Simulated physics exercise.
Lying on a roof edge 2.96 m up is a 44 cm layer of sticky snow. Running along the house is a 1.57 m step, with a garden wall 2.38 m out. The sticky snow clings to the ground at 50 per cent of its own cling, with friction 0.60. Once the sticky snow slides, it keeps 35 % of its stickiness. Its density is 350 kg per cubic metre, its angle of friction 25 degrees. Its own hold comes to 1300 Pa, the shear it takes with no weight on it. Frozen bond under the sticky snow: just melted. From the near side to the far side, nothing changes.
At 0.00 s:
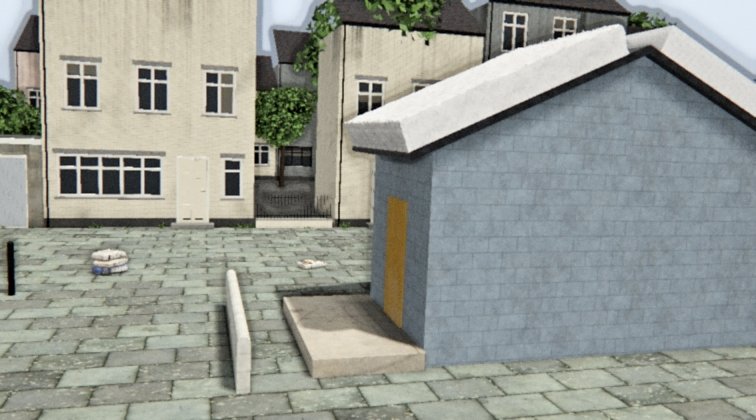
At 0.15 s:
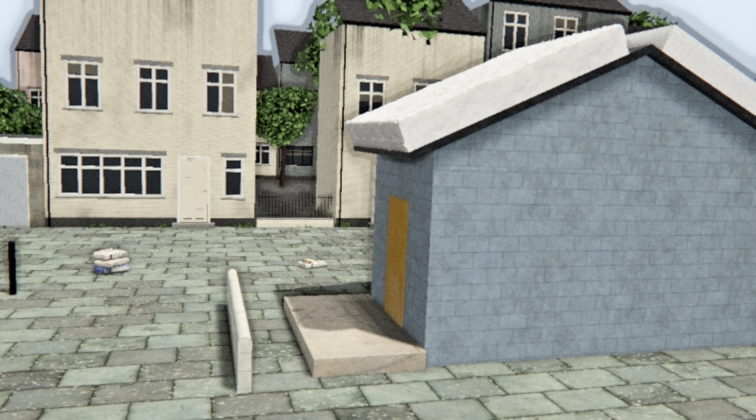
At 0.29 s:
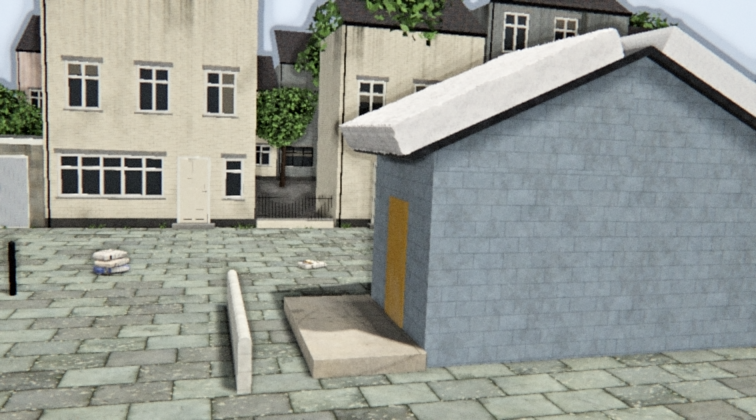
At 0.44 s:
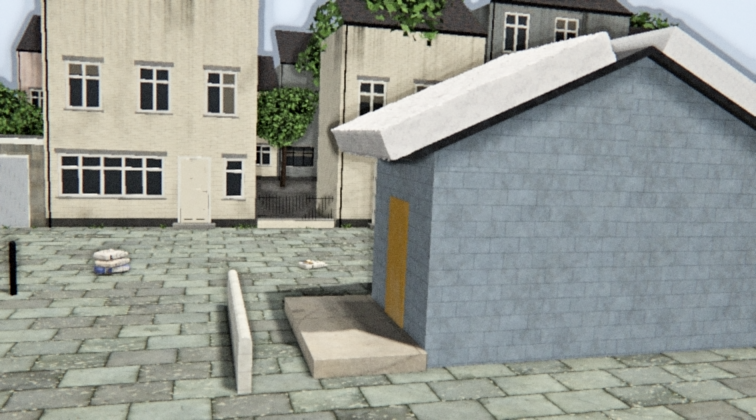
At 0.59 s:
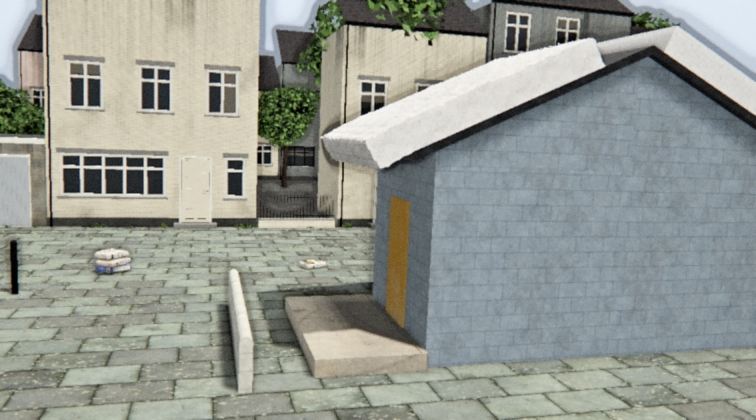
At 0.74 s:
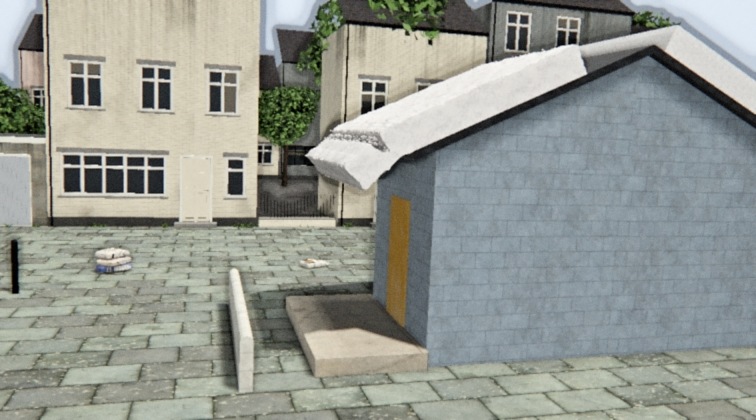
A thick slab of white snow slid slowly down the left slope of the blue-gray house's roof, pushing further out past the eaves above the step, and then began to crack near its lower edge.
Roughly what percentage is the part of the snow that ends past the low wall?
Expect some 53 %.
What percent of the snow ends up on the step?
I'd estimate close to 6 %.
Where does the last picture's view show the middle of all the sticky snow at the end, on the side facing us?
Approximately at pixel (193, 366).
After 1.15 s, 67 % is still on the roof and 0 % is past the low wall.
After 1.63 s, 13 % is still on the roof and 5 % is past the low wall.
After 2.12 s, none is still on the roof and 53 % is past the low wall.
After 2.60 s, none is still on the roof and 53 % is past the low wall.
After 3.10 s, none is still on the roof and 53 % is past the low wall.
